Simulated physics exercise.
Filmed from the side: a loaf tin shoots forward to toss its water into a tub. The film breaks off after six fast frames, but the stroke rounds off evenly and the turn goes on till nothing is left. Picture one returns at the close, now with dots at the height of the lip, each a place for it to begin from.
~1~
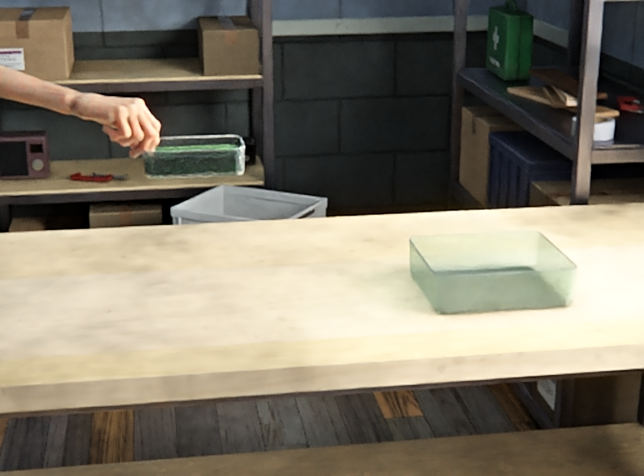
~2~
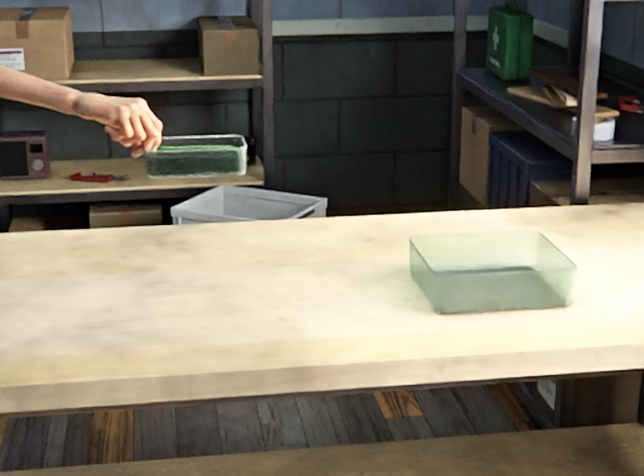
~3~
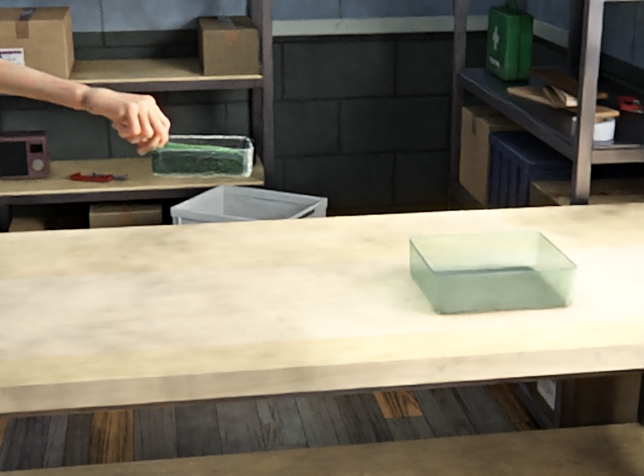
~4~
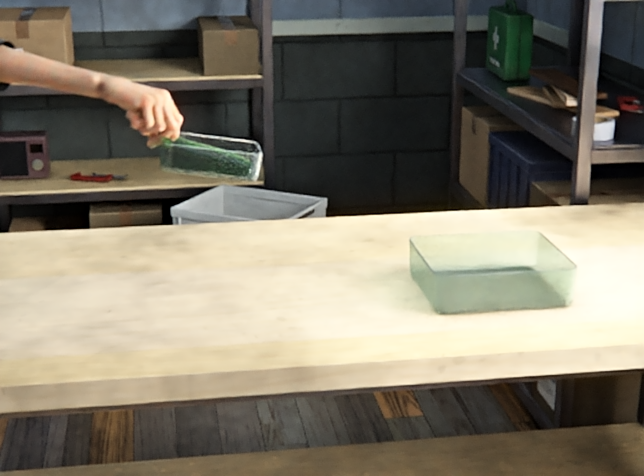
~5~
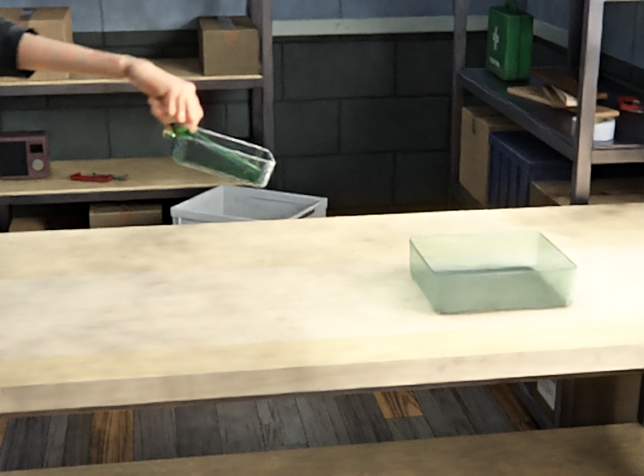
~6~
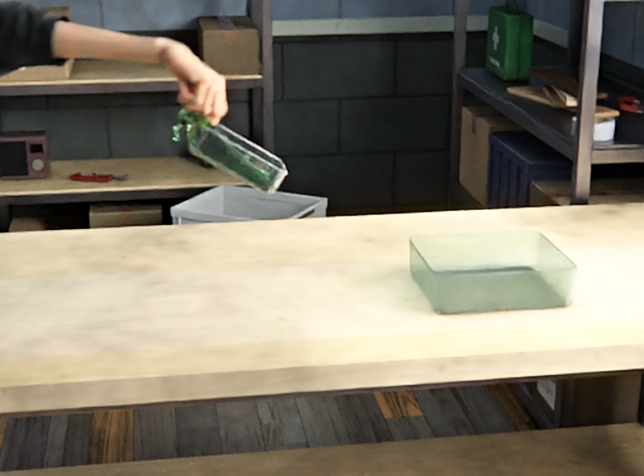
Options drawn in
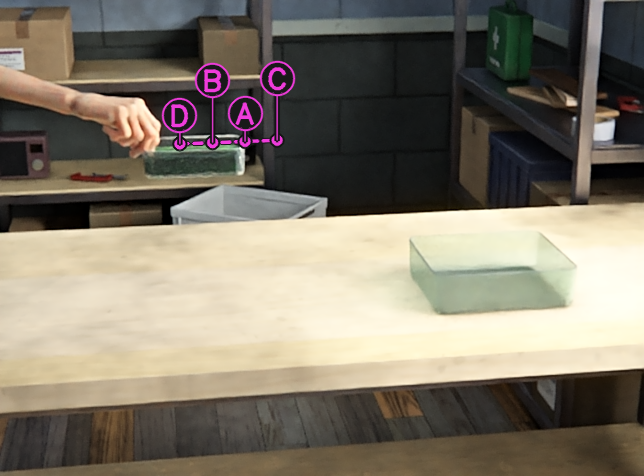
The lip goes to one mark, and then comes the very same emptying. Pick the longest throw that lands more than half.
Take C.
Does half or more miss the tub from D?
Yes, it does.
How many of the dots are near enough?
One of the four.
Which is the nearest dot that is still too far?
Here it is dot A.
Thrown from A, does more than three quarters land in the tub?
No.
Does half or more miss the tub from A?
Yes.
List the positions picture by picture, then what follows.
In the first picture, upright, lip at (241, 141); tub from (434, 313) to (572, 305); nothing has left yet.
In the second picture, upright, lip at (243, 141); nothing has left yet.
In the third picture, tipped about 3°, lip at (249, 143); nothing has left yet.
In the fourth picture, tipped about 9°, lip at (259, 148); water is over the rim, down to (171, 138).
In the fifth picture, tipped about 20°, lip at (271, 156); water is over the rim, down to (169, 134).
In the sixth picture, tipped about 32°, lip at (283, 166); water is over the rim, down to (177, 136).
On the marked copy, A at (245, 141); B at (212, 142); C at (277, 140); D at (179, 143).
With A, about 31 % lands in the tub, 60 % falls short and 10 % goes beside or beyond.
With B, about 12 % lands in the tub, 83 % falls short and 5 % goes beside or beyond.
With C, about 64 % lands in the tub, 20 % falls short and 16 % goes beside or beyond.
With D, about 0 % lands in the tub, 98 % falls short.
